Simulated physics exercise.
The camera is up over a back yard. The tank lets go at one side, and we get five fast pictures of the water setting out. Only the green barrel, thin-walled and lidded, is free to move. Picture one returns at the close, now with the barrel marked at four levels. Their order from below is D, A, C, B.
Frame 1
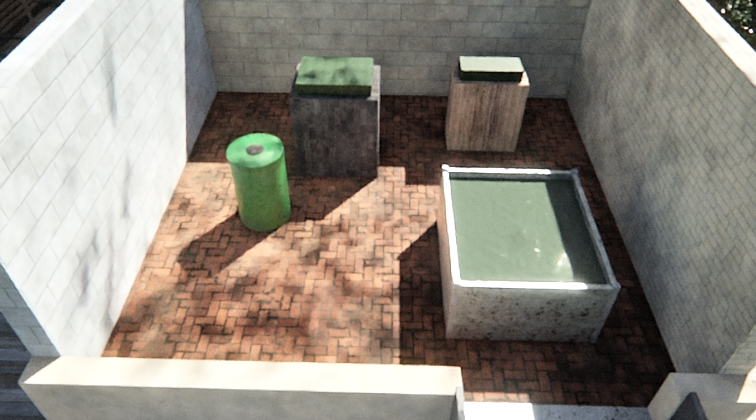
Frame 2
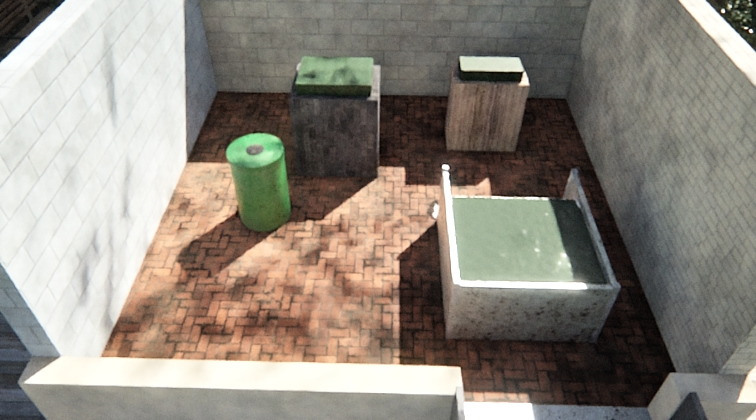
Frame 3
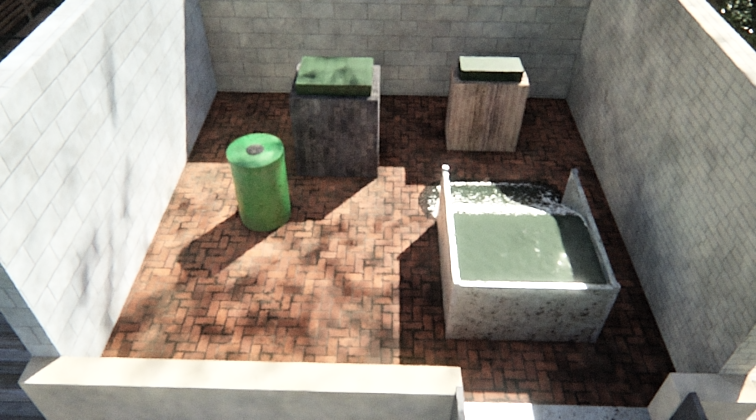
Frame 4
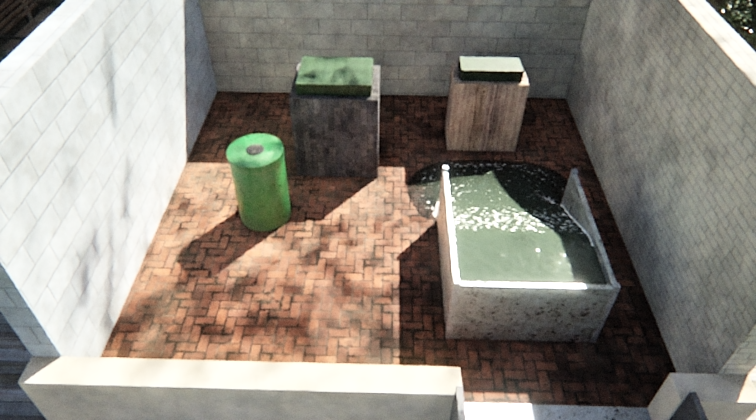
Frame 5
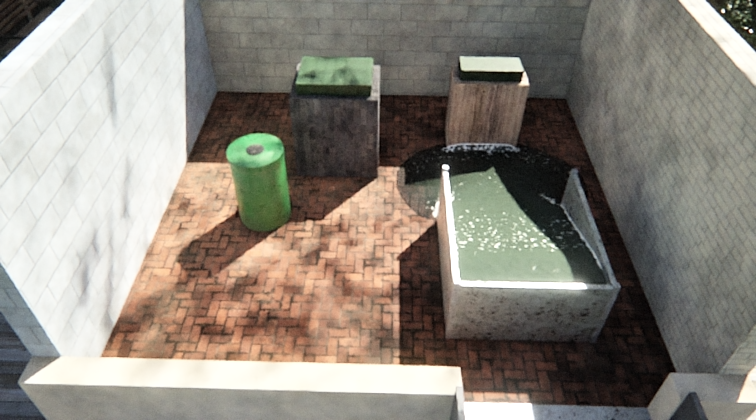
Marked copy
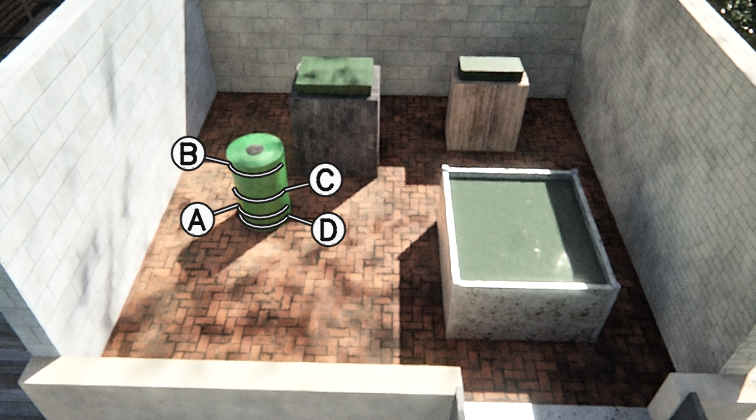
Water poured out through the open far side of a pale stone tank in a brick-paved yard, spreading in a dark, rippling pool behind and left of it, while the green barrel stood still.
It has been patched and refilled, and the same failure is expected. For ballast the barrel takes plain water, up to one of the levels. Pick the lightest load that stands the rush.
Take D.
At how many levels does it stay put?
All of the four.
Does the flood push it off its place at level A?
No, not at all.
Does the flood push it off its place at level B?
No.
In white, A at (259, 217); B at (251, 175); C at (256, 201); D at (261, 227); from the bottom up D, A, C, B.
For level A, it does not move.
For level B, it does not move.
For level C, it does not move.
For level D, it does not move.
